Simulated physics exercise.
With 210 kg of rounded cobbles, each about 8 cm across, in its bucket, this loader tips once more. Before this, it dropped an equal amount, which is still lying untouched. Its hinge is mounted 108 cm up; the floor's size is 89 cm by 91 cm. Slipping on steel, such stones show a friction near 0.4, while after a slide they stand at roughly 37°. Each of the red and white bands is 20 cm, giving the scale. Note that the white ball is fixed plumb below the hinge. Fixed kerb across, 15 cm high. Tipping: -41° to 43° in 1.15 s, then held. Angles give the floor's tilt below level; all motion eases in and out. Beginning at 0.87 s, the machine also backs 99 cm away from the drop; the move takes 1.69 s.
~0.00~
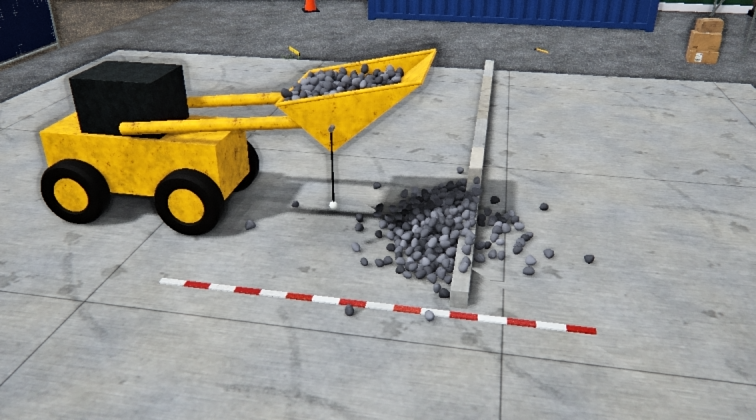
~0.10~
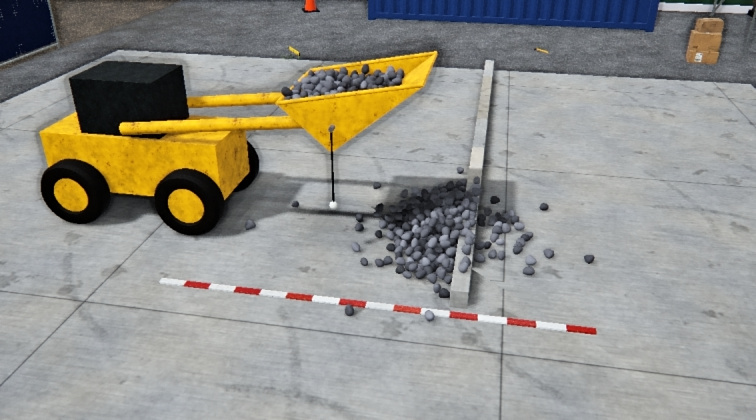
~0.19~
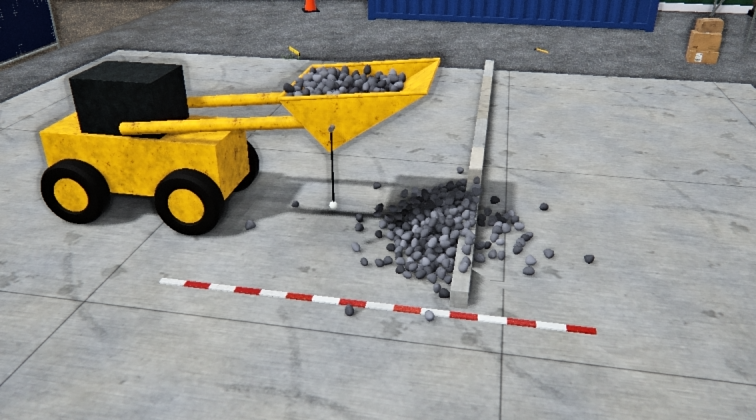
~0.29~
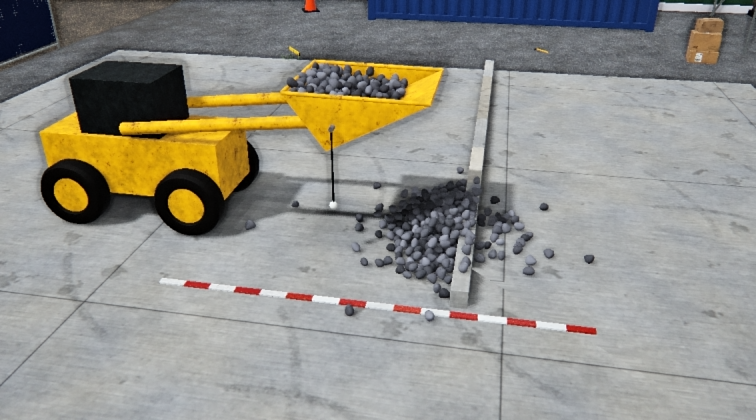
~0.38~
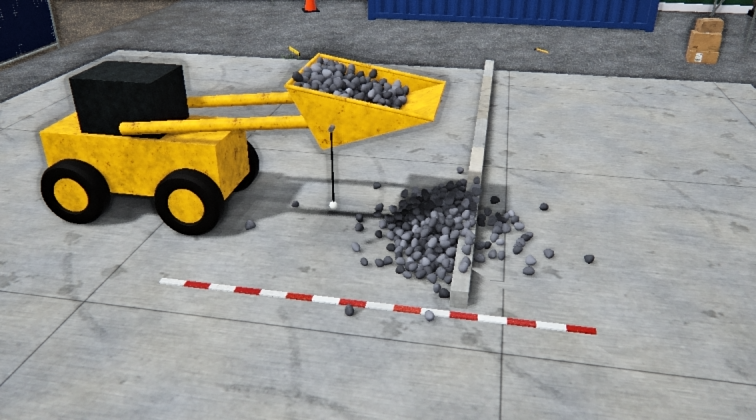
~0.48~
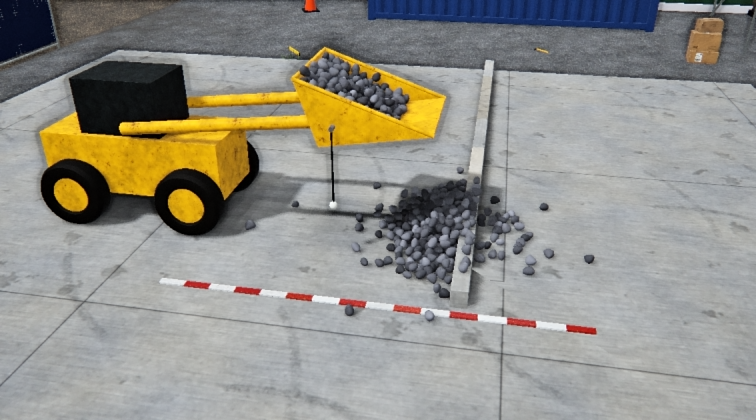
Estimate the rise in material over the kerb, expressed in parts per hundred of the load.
Close to 2 parts in a hundred.
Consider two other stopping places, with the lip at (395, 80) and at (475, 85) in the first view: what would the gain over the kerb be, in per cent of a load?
0 %, then 35 %.
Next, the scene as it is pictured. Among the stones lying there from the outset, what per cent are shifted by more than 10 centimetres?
I'd put it at about 5 per cent.
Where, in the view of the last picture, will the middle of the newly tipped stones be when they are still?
In the last view, somewhere near (403, 221).
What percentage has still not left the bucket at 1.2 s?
40 %.
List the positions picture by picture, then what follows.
The first picture shows lip at (422, 82), floor tilted -41°, highest stones at (376, 77). The earlier load is highest near (452, 205), 25 cm above ground level, 92 % on this side of the kerb, 9 % over the kerb.
In the second picture, the bucket is at -39°, its lip at (423, 85); the top of the load is at (367, 76); the stones move at 0.1 m/s on average.
In the third picture, the bucket is at -35°, its lip at (427, 93); the top of the load is at (345, 77); the stones move at 0.2 m/s on average.
The fourth picture shows lip at (431, 105), floor tilted -28°, highest stones at (320, 72); the stones move at 0.3 m/s on average.
The fifth picture shows lip at (434, 120), floor tilted -19°, highest stones at (323, 67); the stones move at 0.3 m/s on average.
In the sixth picture, the bucket is at -9°, its lip at (434, 137); the top of the load is at (329, 63); the stones move at 0.4 m/s on average.
After 0.9 s the floor is at 30°; in per cent of one load, 100 in the bucket, 92 on this side of the kerb, 9 over the kerb; the foremost stones are at (540, 245).
After 1.2 s the floor is at 43°; in per cent of one load, 42 in the bucket, 149 on this side of the kerb, 9 over the kerb; the foremost stones are at (540, 245).
After 3.0 s the floor is at 43°; in per cent of one load, 0 in the bucket, 190 on this side of the kerb, 11 over the kerb; the foremost stones are at (547, 251).
After 5.5 s the floor is at 43°; in per cent of one load, 0 in the bucket, 190 on this side of the kerb, 11 over the kerb; the foremost stones are at (547, 251). Net gain over the kerb, 2.
